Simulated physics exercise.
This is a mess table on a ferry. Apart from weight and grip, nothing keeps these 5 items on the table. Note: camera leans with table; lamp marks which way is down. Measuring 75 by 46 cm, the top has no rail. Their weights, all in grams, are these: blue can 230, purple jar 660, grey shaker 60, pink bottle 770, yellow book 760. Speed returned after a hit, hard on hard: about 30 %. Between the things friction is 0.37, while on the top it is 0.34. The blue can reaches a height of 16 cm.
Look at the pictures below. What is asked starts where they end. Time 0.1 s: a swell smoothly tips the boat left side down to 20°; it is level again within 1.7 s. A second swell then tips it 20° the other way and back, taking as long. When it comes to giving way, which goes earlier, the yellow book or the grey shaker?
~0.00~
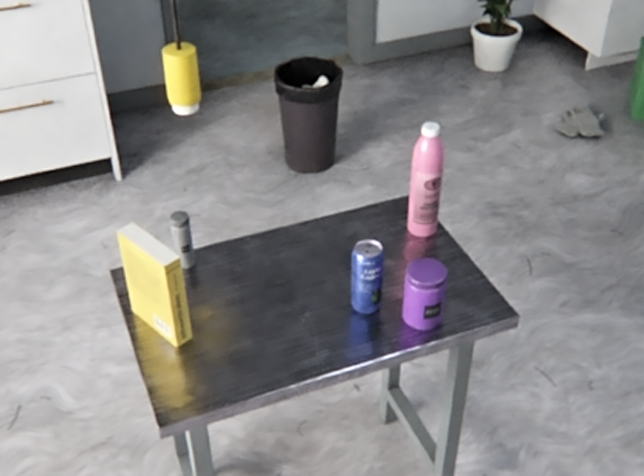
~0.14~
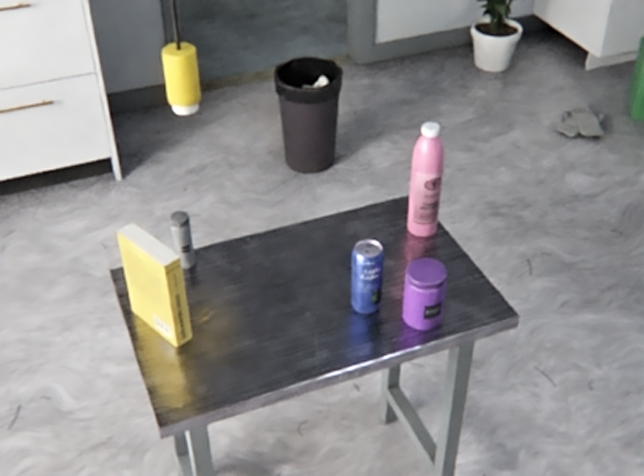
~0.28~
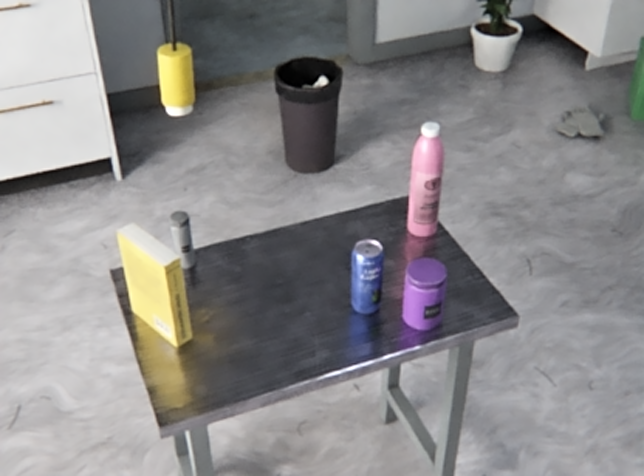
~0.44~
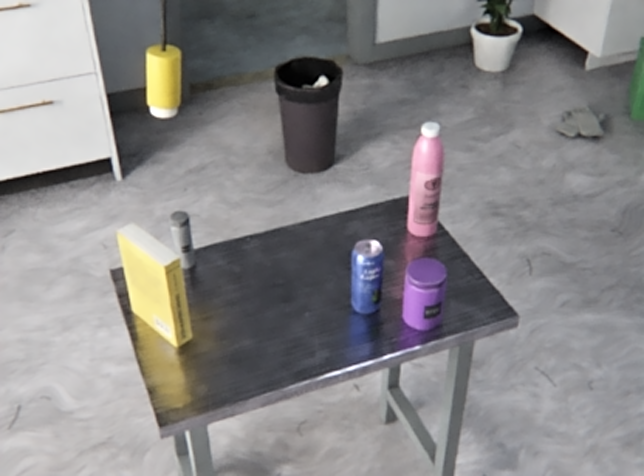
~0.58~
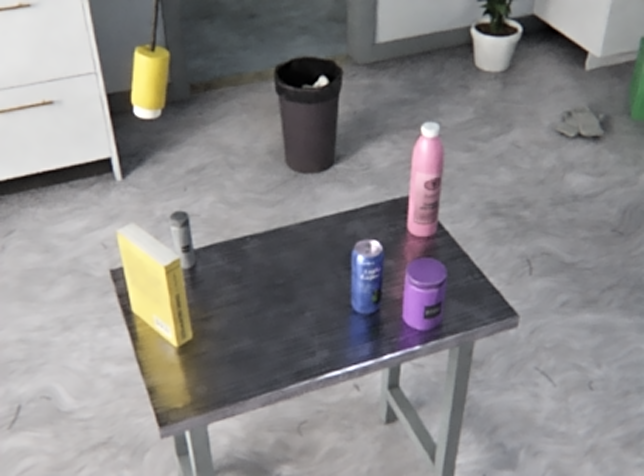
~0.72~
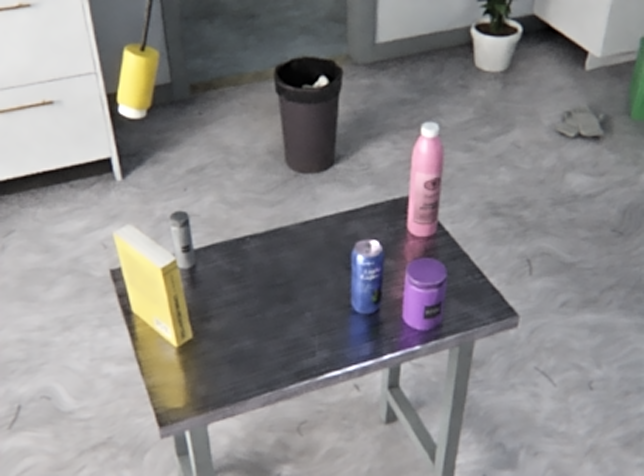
The earlier one is the first of the pair.
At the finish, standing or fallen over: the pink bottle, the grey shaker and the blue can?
Well, the pink bottle tumbles down, the grey shaker tumbles down, and the blue can holds steady.
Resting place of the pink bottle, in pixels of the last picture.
Roughly at (315, 243) in the last picture.
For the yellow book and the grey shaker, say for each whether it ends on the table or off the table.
Well, the yellow book is out of bounds, and the grey shaker is out of bounds.
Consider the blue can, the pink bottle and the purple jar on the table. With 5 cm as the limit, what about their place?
Note: Blue can is left in place. Pink bottle departs its position. Purple jar is left in place.
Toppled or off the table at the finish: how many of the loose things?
Count: 3.
After 1.32 s, boat heeled 12°, left side down; yellow book now off the table; grey shaker on its side near (123, 271); pink bottle on its side.
After 1.82 s, boat level; grey shaker now off the table; pink bottle on its side.
In the end (4.0 s), off the table, grey shaker and yellow book; toppled on the table, pink bottle; the other 2 under 5 cm from the start. Yellow book went at 0.96 s; grey shaker went at 1.12 s.
